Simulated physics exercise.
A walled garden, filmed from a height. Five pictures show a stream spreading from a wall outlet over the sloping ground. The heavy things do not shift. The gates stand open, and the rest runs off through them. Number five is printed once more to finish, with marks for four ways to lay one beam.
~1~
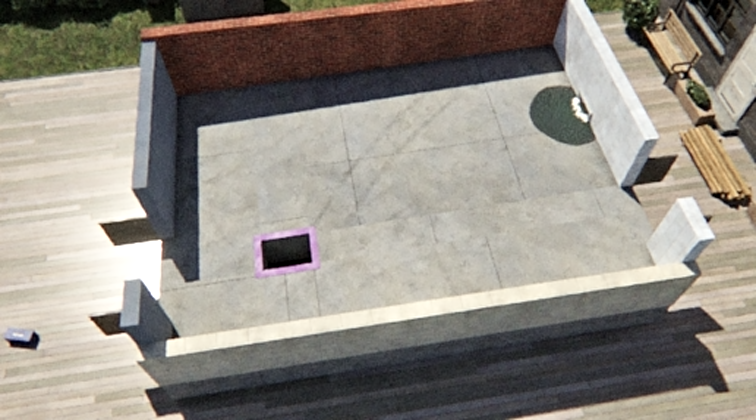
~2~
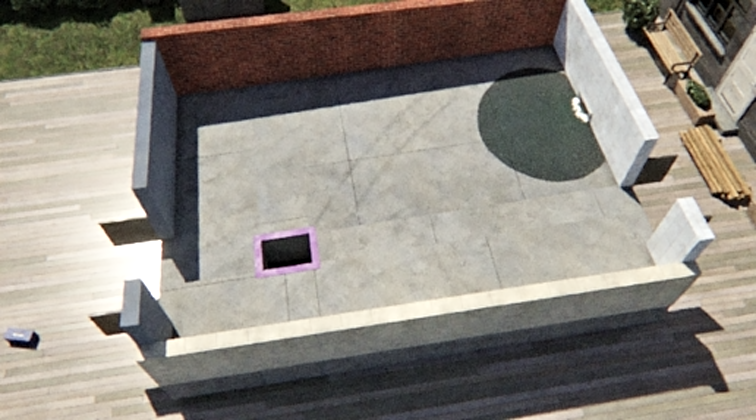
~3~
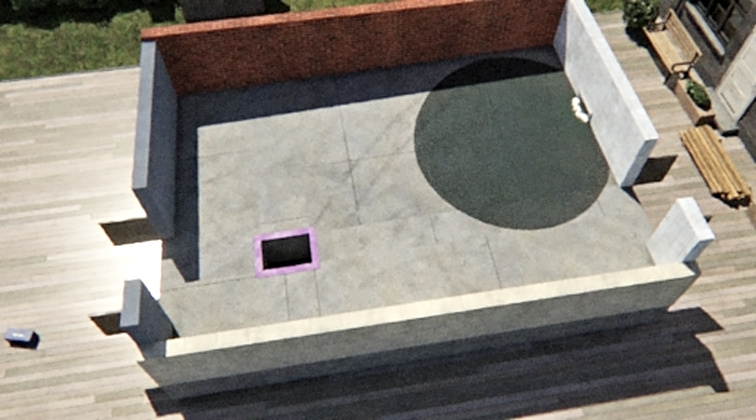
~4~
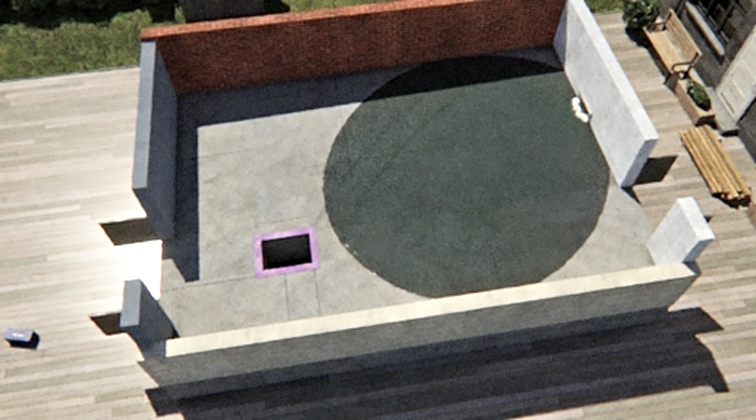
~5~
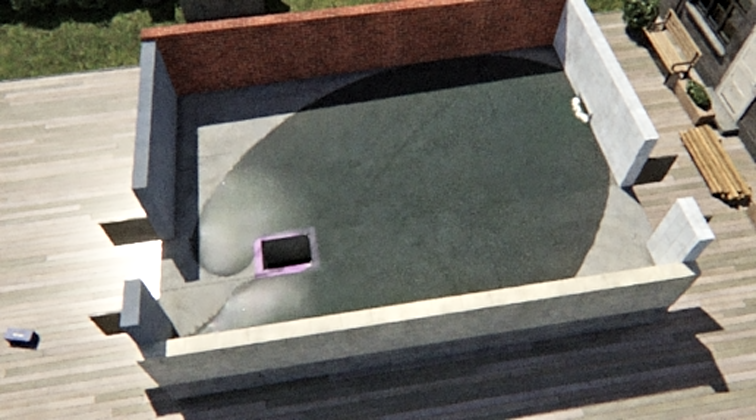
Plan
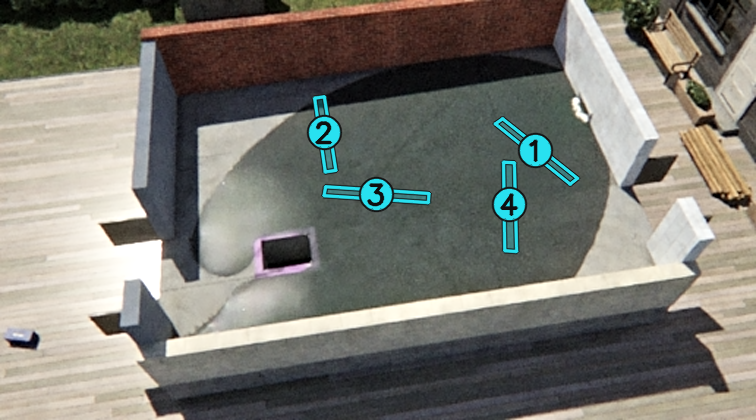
A walled courtyard with a grey paved floor, a red brick wall at the back and pale walls around the rest, is seen from a fixed height above wooden decking. A black opening with a purple rim sits left of centre, and a bench stands outside at upper right. Dark water spreads from the right wall across the floor in a widening round patch, then reaches the purple-edged gully and enters it.
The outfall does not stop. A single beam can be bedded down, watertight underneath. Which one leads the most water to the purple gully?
2 works best here.
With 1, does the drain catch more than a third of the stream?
No, it does not.
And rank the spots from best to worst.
2, 4, 1, 3.
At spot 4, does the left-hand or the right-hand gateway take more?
More leaves on the left.
On the marked copy, 1 from (499, 121) to (573, 181); 2 from (330, 171) to (319, 97); 3 from (324, 191) to (428, 198); 4 from (510, 251) to (508, 162).
For spot 1, about 15 % of the stream runs into the purple gully, about 85 % out by the gates.
For spot 2, about 36 % of the stream runs into the purple gully, about 64 % out by the gates.
For spot 3, about 8 % of the stream runs into the purple gully, about 91 % out by the gates.
For spot 4, about 23 % of the stream runs into the purple gully, about 77 % out by the gates.
